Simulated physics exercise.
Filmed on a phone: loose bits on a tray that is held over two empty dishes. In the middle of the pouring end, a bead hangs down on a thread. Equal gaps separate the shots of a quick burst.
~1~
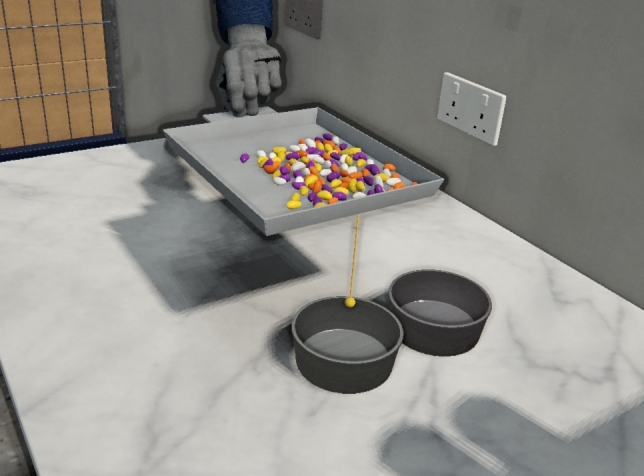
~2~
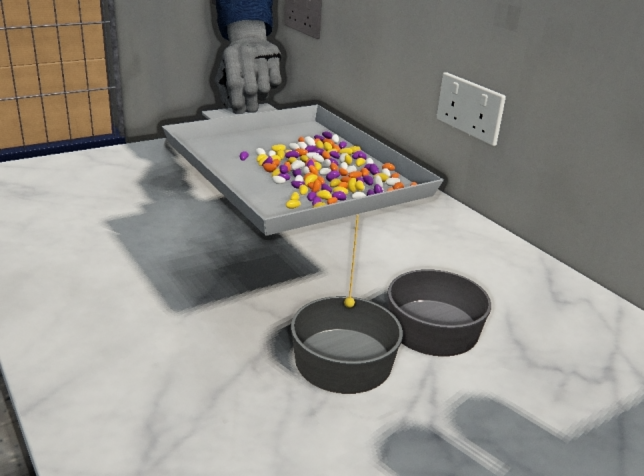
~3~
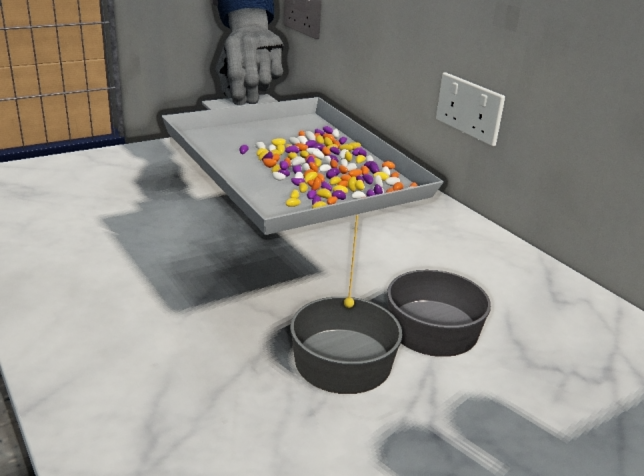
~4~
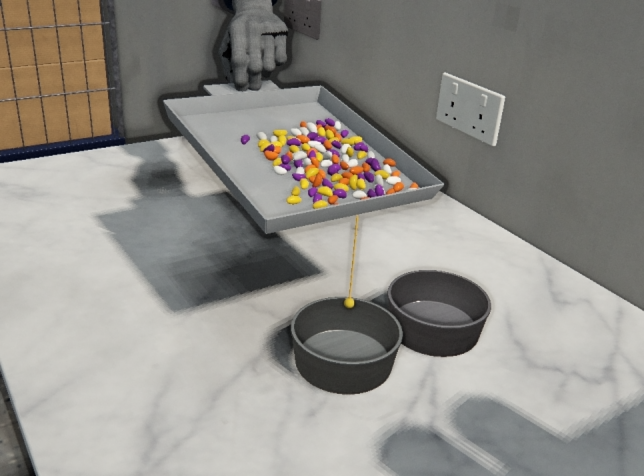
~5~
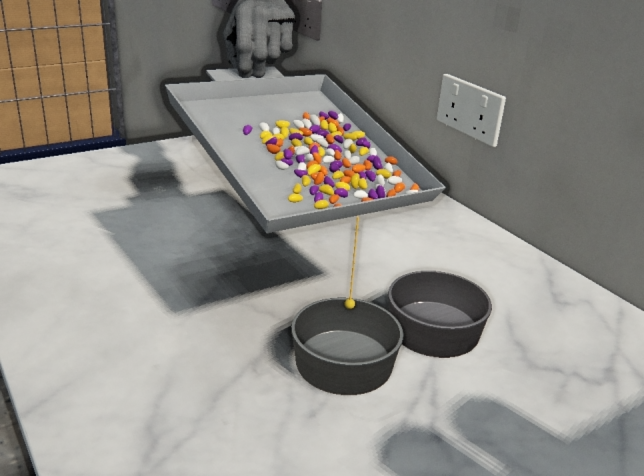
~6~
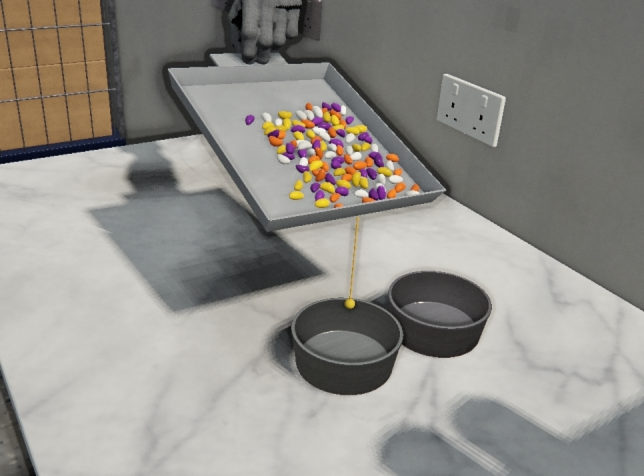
A gloved or robotic hand gradually raises the far end of a grey tray of colourful jelly beans, steepening its slant toward the near edge, where a yellow bead hangs on a thread above two dark, empty dishes.
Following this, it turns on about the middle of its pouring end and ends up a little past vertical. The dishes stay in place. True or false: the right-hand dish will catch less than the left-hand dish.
False, the right-hand dish catches more.
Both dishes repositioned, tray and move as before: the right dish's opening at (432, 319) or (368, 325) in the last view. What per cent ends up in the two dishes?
Roughly 90 per cent the first time and 40 per cent the second.
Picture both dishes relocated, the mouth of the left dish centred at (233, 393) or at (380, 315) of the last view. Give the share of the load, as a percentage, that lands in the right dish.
30 per cent the first time, 10 per cent the second time.
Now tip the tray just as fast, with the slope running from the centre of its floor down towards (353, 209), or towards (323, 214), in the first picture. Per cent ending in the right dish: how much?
Roughly 10 percent first and 0 percent second.
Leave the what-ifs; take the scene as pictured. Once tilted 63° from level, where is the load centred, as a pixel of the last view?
Load centre: Approx. (376, 156).
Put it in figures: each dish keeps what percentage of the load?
Left dish around 20, right dish around 40, both in a hundred.
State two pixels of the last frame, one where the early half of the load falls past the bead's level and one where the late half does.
I'd place the first part at (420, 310) and the rest at (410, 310).
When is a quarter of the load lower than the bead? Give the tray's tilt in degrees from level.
About 110 degrees.
Soon after the last picture, tray tipped steeply; nearly all on the tray; a stray few outside both; a stray few in the air.
A little later, tray tipped past a quarter turn; nearly all on the tray; a stray few outside both; a small part in the air.
Later still, tray tipped past a quarter turn; about a quarter in the left dish; about a third in the right dish; about a third outside both.
At rest, tray tipped past a quarter turn; about a quarter in the left dish; about a third in the right dish; about a third outside both.
